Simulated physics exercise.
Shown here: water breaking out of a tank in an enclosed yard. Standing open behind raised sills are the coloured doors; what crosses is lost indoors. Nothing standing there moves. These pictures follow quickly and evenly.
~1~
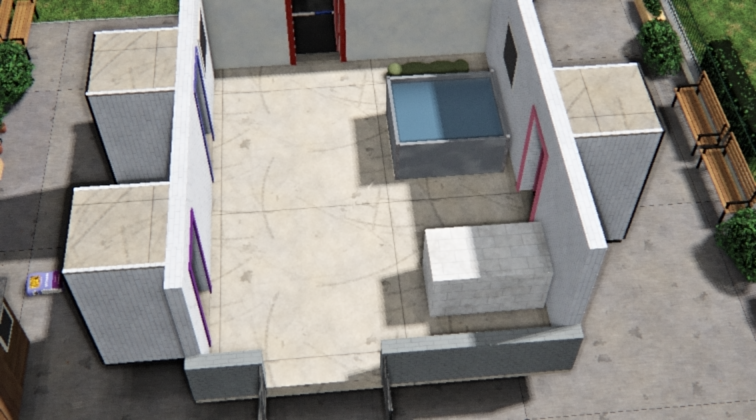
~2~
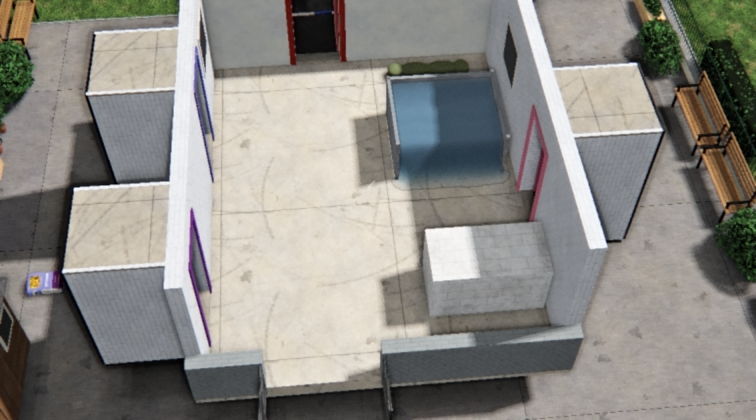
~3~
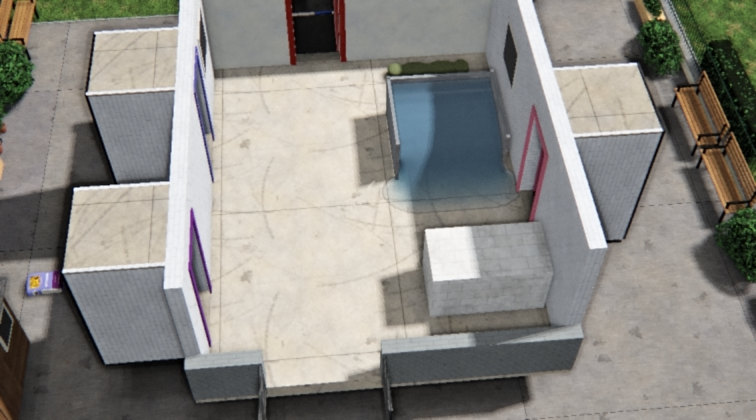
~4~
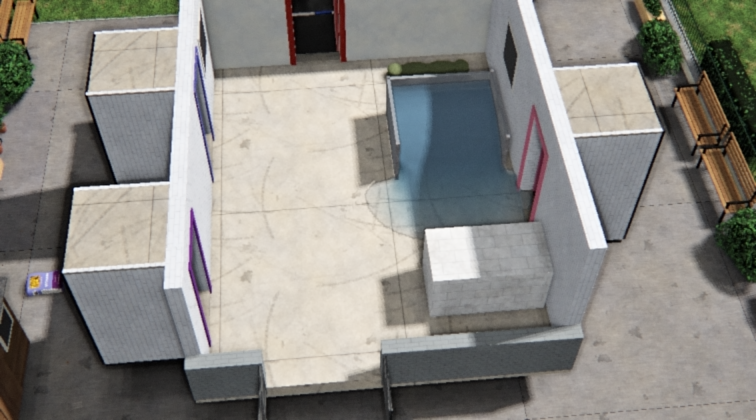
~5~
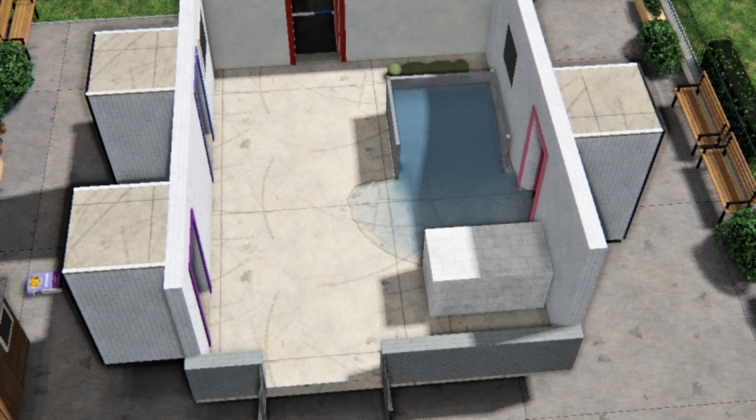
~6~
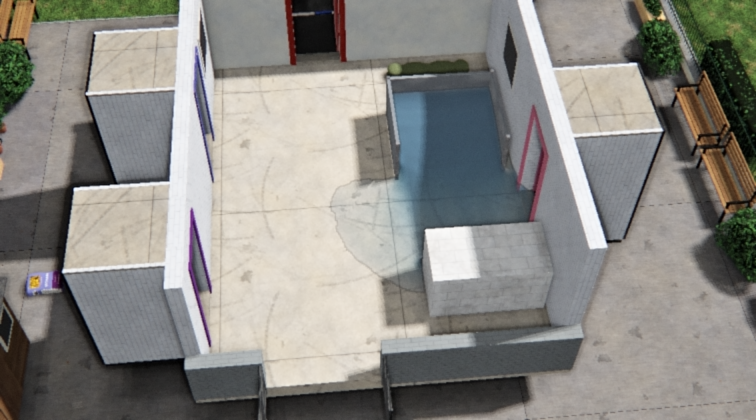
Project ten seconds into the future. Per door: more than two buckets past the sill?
Result: Pink door: Over two buckets, purple door: Over two buckets, blue door: At most two buckets, red door: At most two buckets.
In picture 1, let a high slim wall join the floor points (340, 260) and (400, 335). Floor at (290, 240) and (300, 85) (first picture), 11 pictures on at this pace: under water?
In that order: Covered, not flooded.
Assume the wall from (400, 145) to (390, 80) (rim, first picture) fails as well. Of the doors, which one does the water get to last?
My pick: The pink door.
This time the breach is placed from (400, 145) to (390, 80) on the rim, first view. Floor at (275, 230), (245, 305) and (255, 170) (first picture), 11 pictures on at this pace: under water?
Submerged, submerged, submerged.
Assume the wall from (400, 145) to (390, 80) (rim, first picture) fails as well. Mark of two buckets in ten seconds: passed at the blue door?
Result for blue: It tops the limit.
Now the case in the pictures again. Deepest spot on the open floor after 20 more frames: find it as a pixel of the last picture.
About at (222, 299).
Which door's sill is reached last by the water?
I'd go with the red door.
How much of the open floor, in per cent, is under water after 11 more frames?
It comes out near 40 percent.
A moment on, water covers 30 % of the floor; the pink door over two buckets in, the purple door not reached, the blue door not reached, the red door not reached.
Next, water covers 40 % of the floor; the pink door far over two buckets in, the purple door not reached, the blue door not reached, the red door not reached.
Then, water covers 60 % of the floor; the pink door far over two buckets in, the purple door over two buckets in, the blue door not reached, the red door not reached.
Later, water covers 70 % of the floor; the pink door far over two buckets in, the purple door far over two buckets in, the blue door wet at the sill, nothing in, the red door not reached.
In the end, water covers 90 % of the floor; the pink door far over two buckets in, the purple door far over two buckets in, the blue door wet at the sill, nothing in, the red door wet at the sill, nothing in.
